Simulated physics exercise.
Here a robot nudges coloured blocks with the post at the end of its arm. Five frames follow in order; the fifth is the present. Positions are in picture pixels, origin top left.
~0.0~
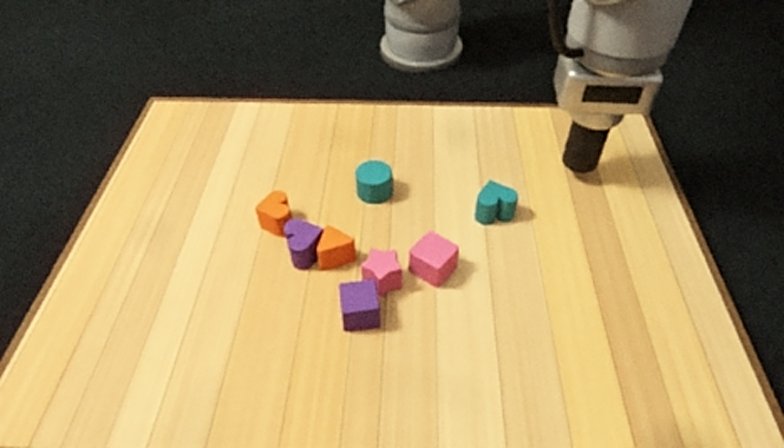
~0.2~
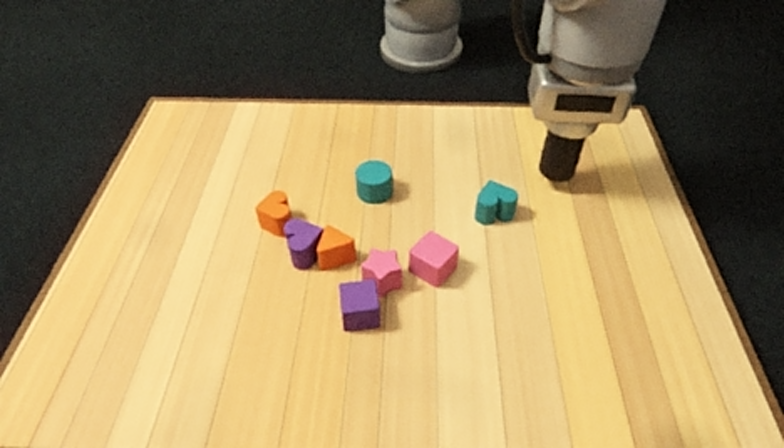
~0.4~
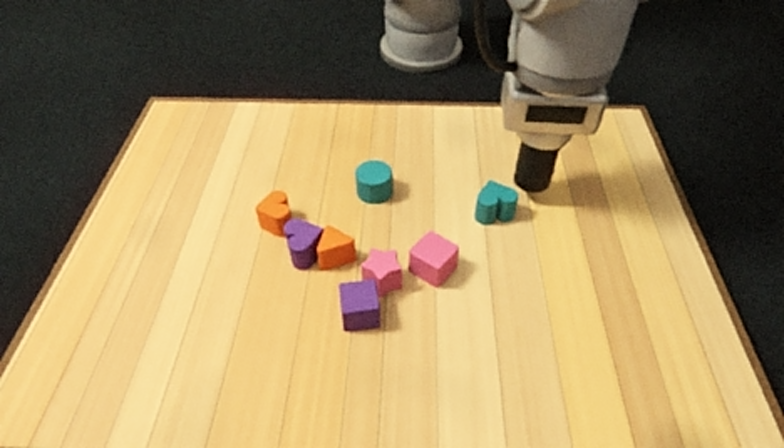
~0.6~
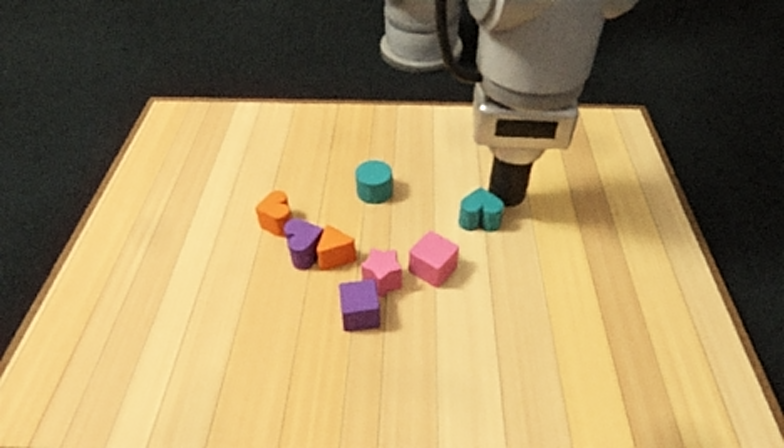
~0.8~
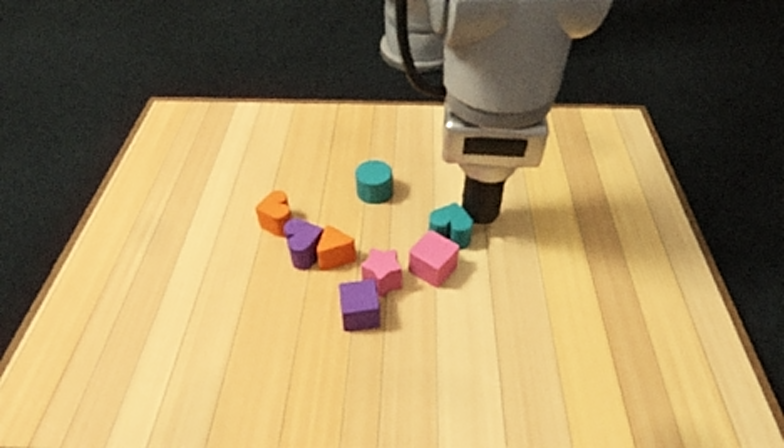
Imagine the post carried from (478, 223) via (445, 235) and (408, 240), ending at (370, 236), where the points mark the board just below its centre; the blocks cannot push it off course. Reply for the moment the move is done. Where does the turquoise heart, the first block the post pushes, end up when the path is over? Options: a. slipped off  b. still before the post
The one that fits is a, slipped off.
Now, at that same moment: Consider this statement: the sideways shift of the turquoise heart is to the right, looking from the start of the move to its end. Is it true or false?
That statement is not accurate.
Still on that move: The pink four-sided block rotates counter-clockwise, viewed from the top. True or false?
That claim is true.
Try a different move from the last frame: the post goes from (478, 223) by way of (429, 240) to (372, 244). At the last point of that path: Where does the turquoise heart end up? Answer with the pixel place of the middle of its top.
The answer is (354, 250).
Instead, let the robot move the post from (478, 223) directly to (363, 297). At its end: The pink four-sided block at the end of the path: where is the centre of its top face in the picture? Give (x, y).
By then it is at (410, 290).
On the path given first. One third of the way, post (446, 224); pink four-sided block (425, 257), turned 35° anticlockwise; turquoise heart (415, 229).
Two thirds of the way, post (407, 229); pink star-shaped block (378, 265), turned 20° anticlockwise; pink four-sided block (422, 260), turned 50° anticlockwise; turquoise heart (378, 239), turned 25° anticlockwise.
At the end, post (370, 224); orange triangular block (326, 240), turned 20° clockwise; pink star-shaped block (375, 268), turned 35° anticlockwise; pink four-sided block (422, 260), turned 50° anticlockwise; turquoise heart (365, 243), turned 50° anticlockwise.
